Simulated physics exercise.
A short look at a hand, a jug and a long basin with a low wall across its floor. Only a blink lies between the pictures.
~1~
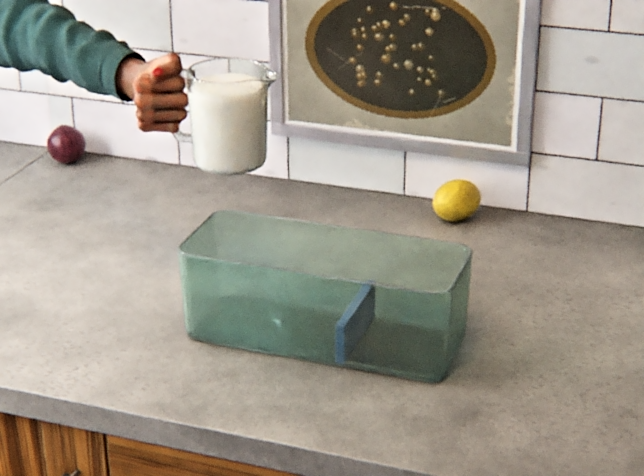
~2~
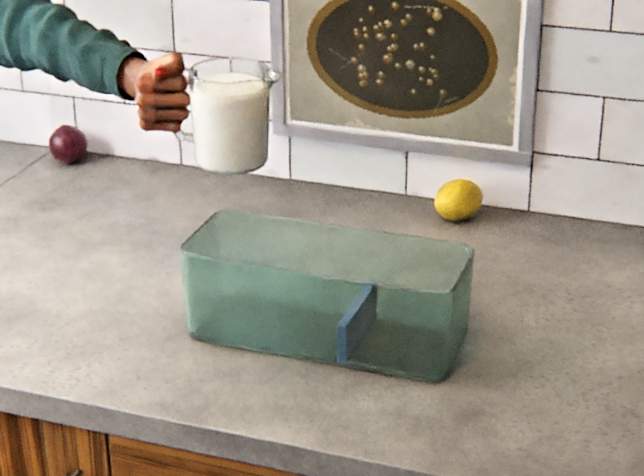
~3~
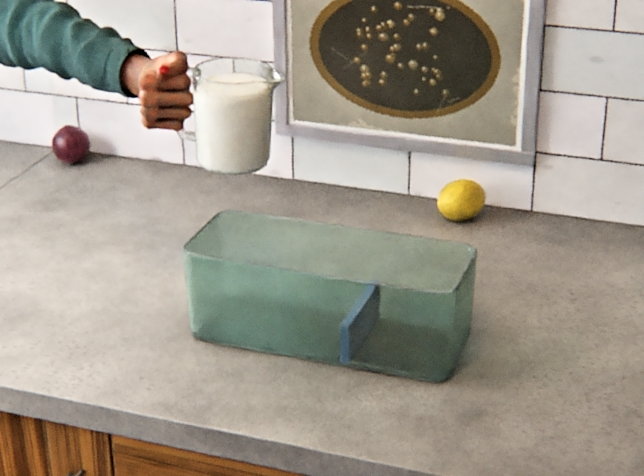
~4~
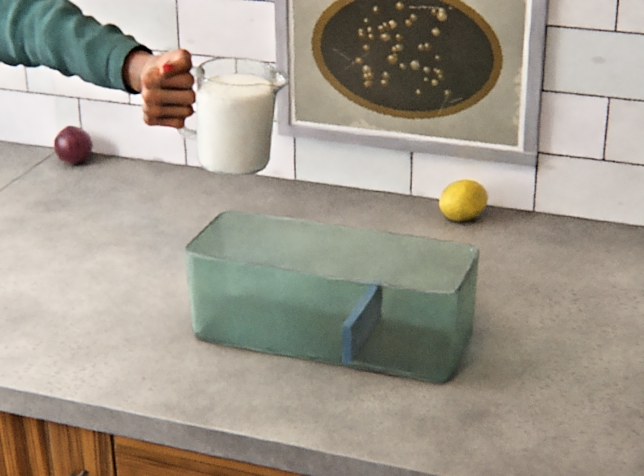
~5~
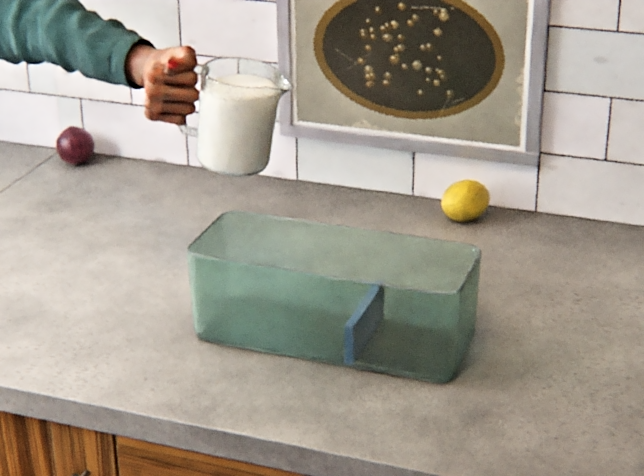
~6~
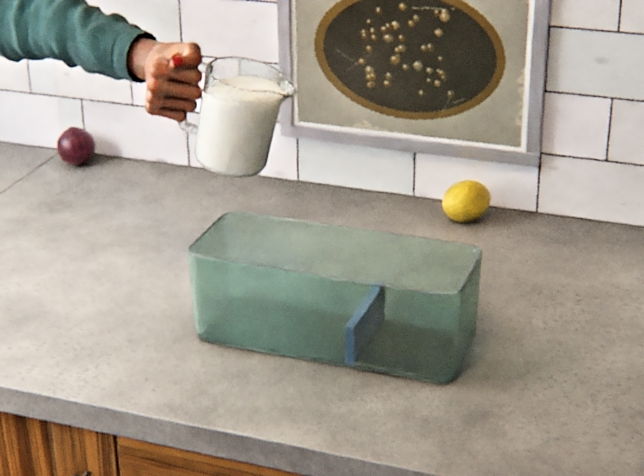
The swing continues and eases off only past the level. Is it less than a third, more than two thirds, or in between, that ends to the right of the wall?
The share right of the wall is under a third.
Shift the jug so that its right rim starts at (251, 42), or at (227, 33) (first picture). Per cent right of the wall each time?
The first gives 5 %, the second 5 %.
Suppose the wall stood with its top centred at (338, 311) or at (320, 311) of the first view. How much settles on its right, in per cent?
About 65 and 85 per cent.
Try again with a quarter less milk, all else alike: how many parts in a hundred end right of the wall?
About 5 per cent.
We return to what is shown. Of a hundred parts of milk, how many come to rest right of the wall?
Roughly 15 in a hundred.
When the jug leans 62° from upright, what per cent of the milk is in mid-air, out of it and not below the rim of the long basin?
About 15 per cent.
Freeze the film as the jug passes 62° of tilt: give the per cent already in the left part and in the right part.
Left: 5 %. Right: 0 %.
A moment on, the tilt is 62° and 82 per cent is still to pour, 4 is left of the wall and 0 right of it.
Next, the tilt is 93° and 35 per cent is still to pour, 33 is left of the wall and 12 right of it.
Then the tilt is 99° and 5 per cent is still to pour, 74 is left of the wall and 14 right of it.
Later the tilt is 99° and 1 per cent is still to pour, 83 is left of the wall and 15 right of it.
At rest 84 per cent lies left of the wall, 15 right of it and 1 outside.
